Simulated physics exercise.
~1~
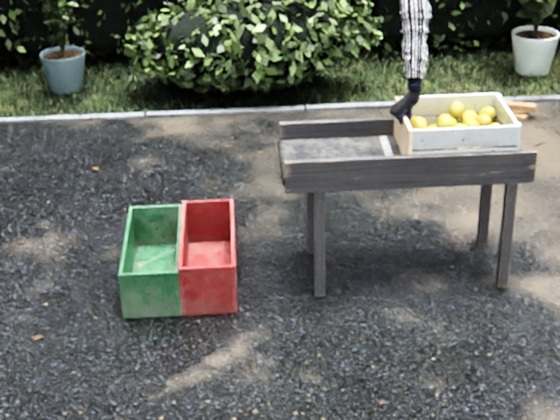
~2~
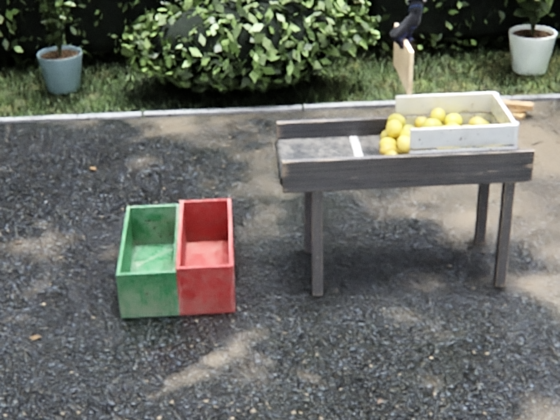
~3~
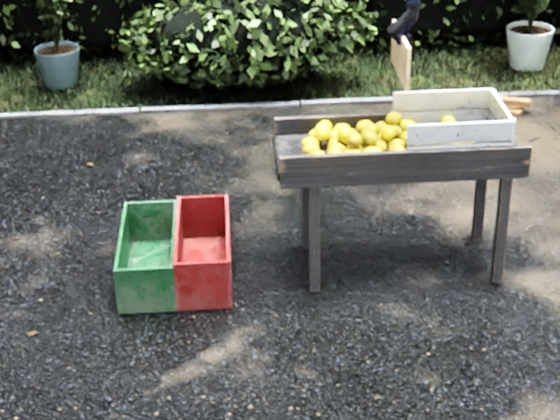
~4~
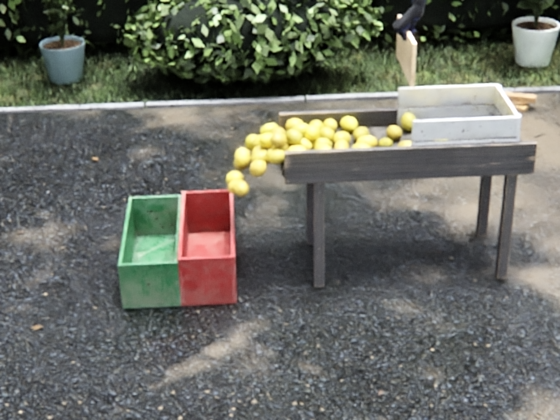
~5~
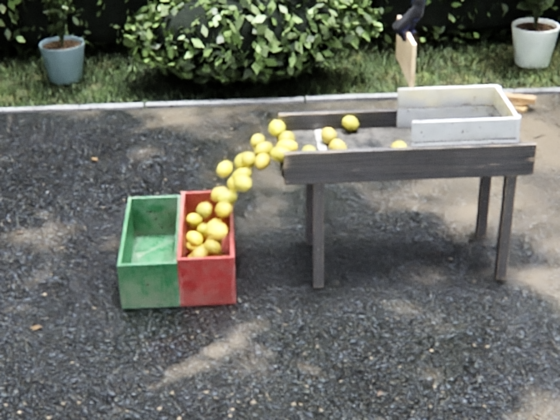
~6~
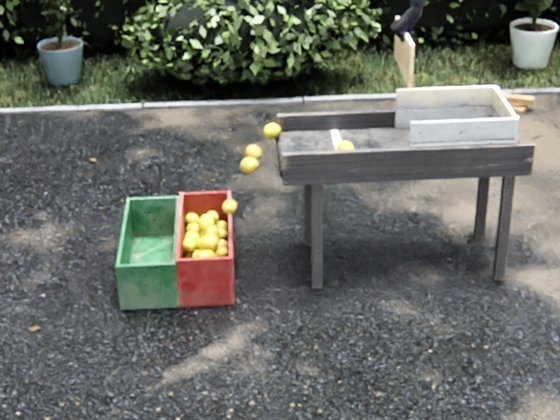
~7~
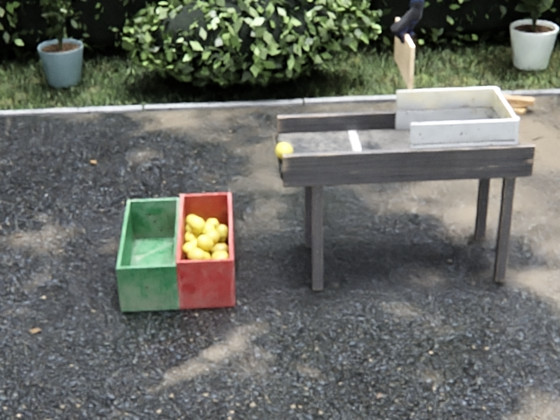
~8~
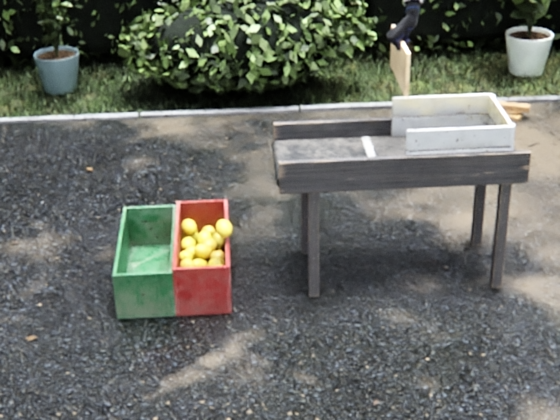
A dark mechanical arm lifted a wooden gate from the white pen on a raised grey belt, and the lemons spilled out, rode left and tumbled off the end into the red tub, leaving the green tub beside it empty.
